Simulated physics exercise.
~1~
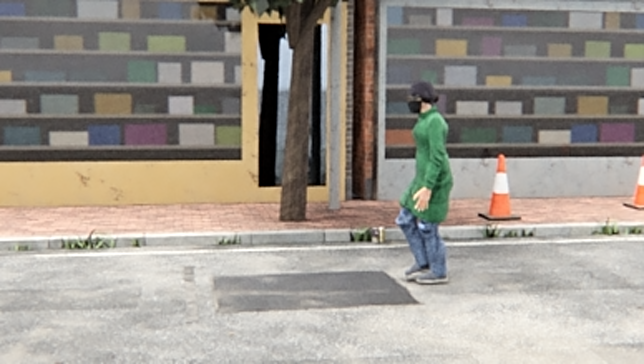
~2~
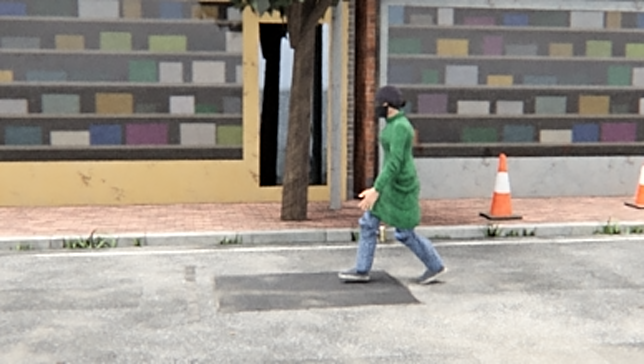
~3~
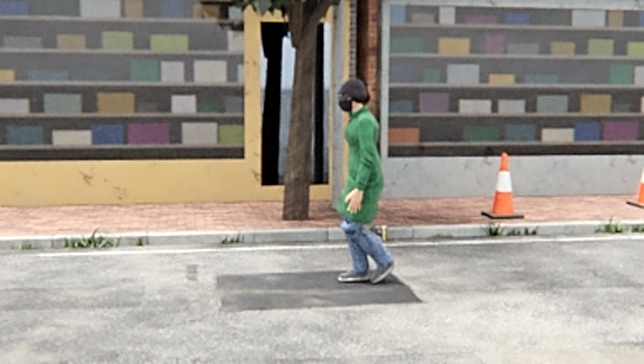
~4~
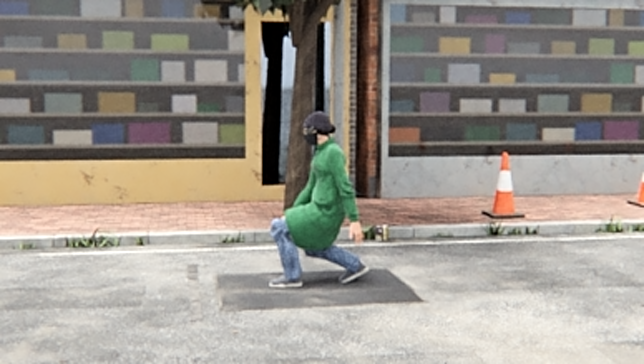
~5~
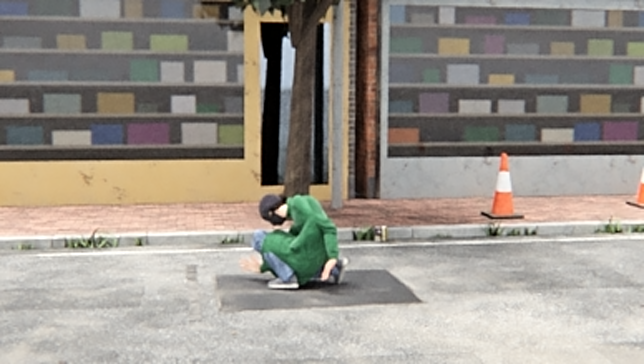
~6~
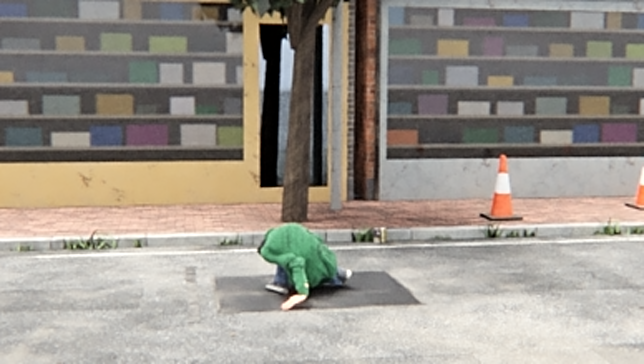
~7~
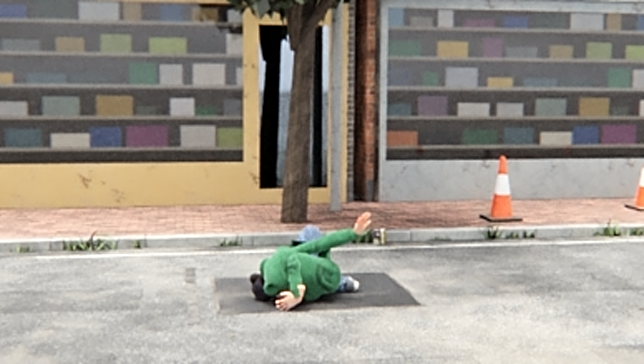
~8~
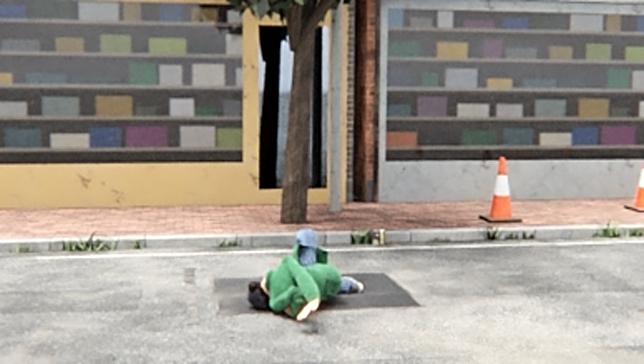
A person in green walks left, crouches, and crumples onto a dark patch of road.
